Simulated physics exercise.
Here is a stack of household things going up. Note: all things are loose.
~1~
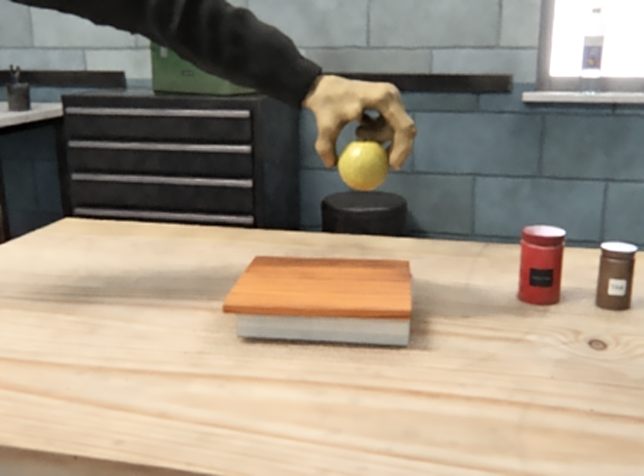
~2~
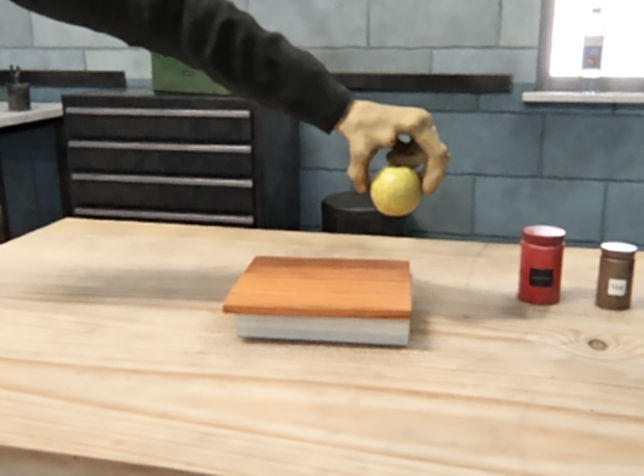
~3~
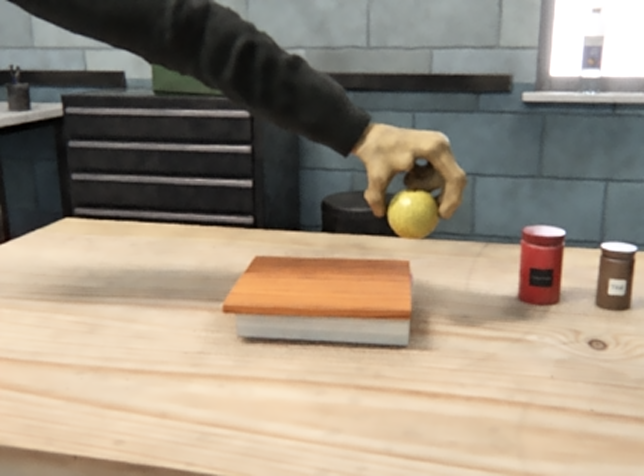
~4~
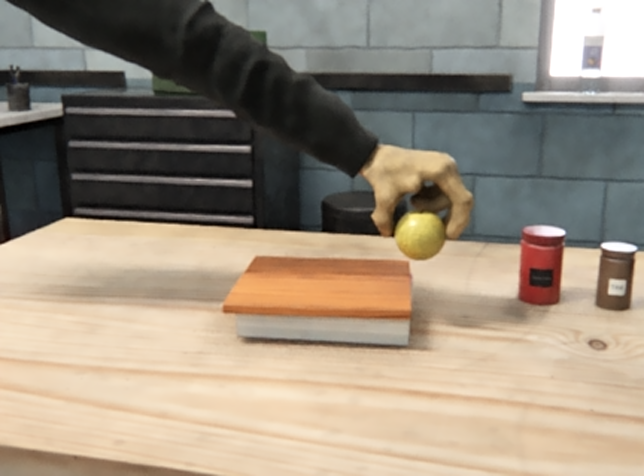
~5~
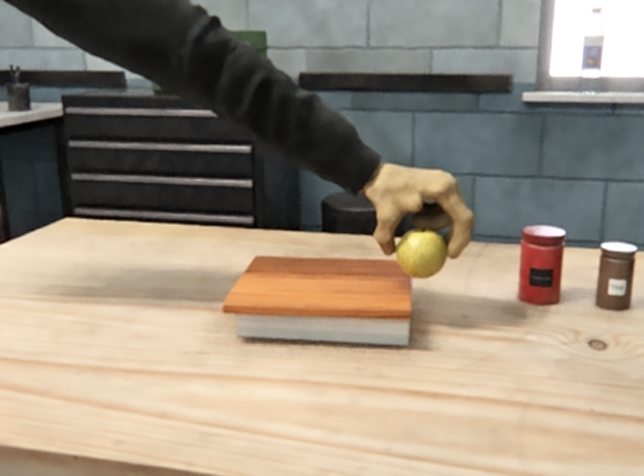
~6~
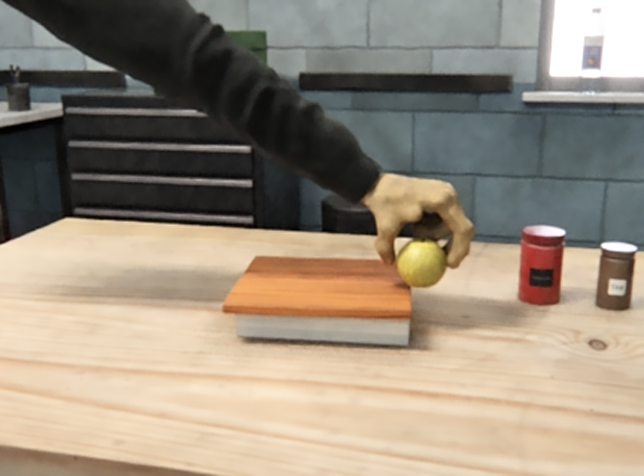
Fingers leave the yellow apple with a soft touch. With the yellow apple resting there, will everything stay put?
No, the pile collapses.
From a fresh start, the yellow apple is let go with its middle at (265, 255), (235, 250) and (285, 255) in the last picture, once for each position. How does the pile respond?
For the first case the pile survives; for the second, it falls over; for the third, it survives.
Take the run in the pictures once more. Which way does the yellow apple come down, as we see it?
Result: Further right.
Then, 0.30 s later than the last frame, yellow apple now fallen.
Then, 0.60 s later than the last frame, nothing new.
Then, 2.10 s later than the last frame, yellow apple resting near (450, 304).
When it is over, fallen, yellow apple; the other 4 as before. End places, in pixels of the last picture, yellow apple near (450, 304). The pile loses its balance.
